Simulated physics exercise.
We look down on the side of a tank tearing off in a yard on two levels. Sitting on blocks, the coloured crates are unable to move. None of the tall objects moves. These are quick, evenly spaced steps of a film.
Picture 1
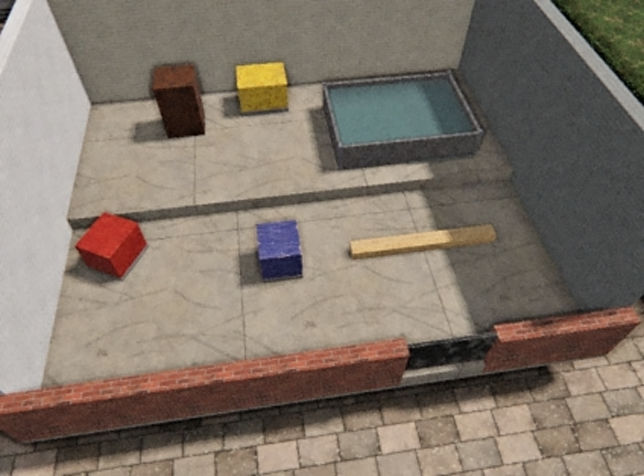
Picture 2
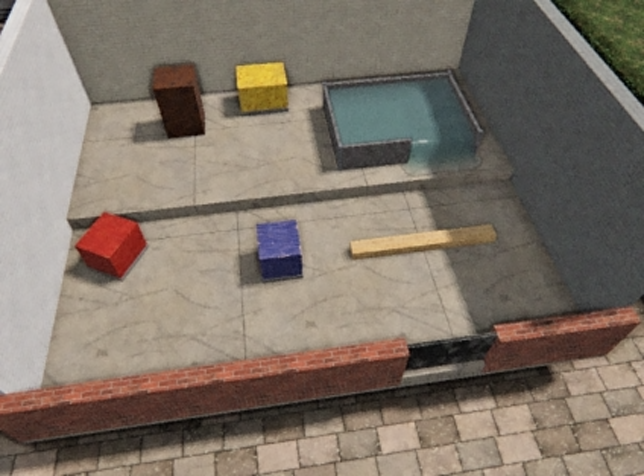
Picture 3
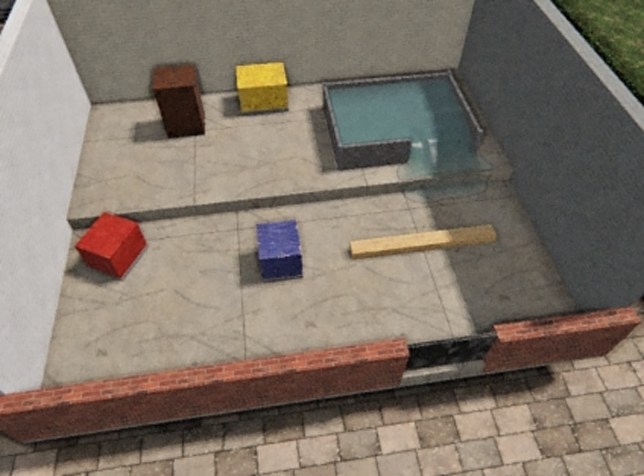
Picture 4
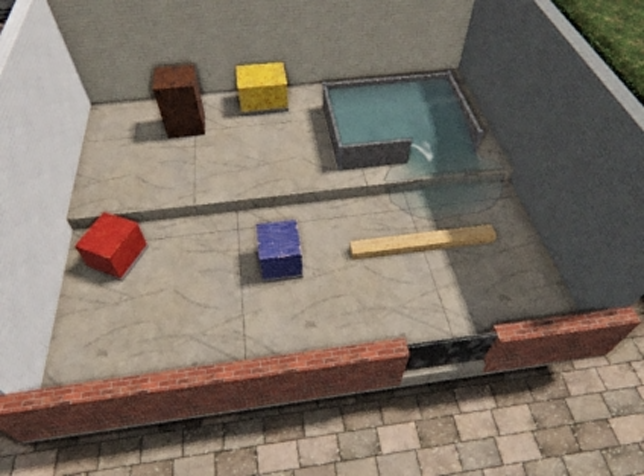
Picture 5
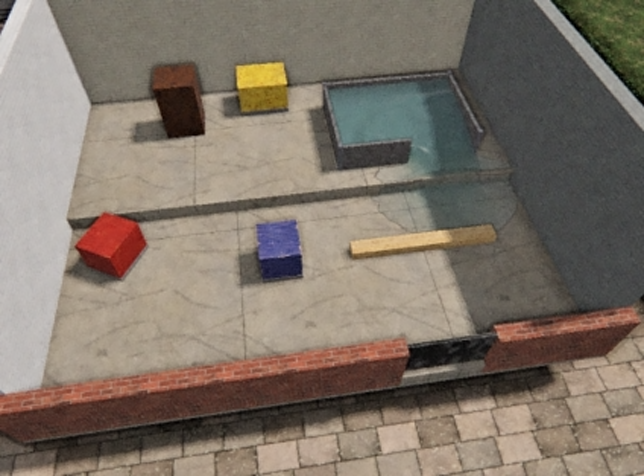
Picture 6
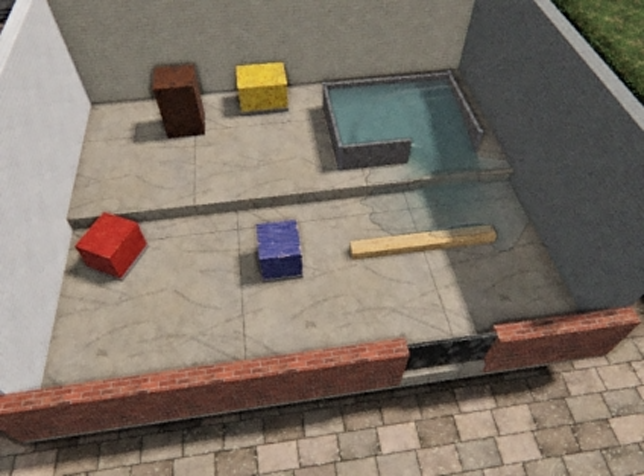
Water pouring from a gap in the front of a grey tank, spreading over the step onto the lower level, crates staying still.
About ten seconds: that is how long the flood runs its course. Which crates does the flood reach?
Result: Looks like the blue crate is within reach of the water, looks like the red crate is within reach of the water, looks like the yellow crate is out of reach of the water.
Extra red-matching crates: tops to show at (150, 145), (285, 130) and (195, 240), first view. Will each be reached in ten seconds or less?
In order, the crates: One stays clear, two stays clear, three gets flooded.
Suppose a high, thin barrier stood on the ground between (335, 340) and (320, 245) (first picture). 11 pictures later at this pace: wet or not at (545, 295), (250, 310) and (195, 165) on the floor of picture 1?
One by one: Soaked, spared, spared.
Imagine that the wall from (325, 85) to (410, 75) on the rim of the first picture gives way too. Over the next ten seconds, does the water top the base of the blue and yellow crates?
In short: Blue crate gets drenched; yellow crate gets drenched.
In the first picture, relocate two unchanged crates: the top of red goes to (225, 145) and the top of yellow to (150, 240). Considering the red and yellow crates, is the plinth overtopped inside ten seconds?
Looking at both, the red crate is left untouched, and the yellow crate gets submerged.
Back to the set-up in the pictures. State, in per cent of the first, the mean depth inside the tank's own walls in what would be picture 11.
About 74 per cent.
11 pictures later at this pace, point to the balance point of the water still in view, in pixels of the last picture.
Centre point: Around (427, 167).
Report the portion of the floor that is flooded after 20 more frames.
Near 30 in a hundred.
A moment on, water covers 15 % of the floor; the blue crate not reached, the red crate not reached, the yellow crate not reached.
Next, water covers 25 % of the floor; the blue crate water round its plinth, the red crate not reached, the yellow crate not reached.
Then, water covers 30 % of the floor; the blue crate water round its plinth, the red crate not reached, the yellow crate not reached.
Later, water covers 55 % of the floor; the blue crate water round its plinth, the red crate water round its plinth, the yellow crate not reached.
In the end, water covers 55 % of the floor; the blue crate was topped, the red crate was topped, the yellow crate stayed above the water.
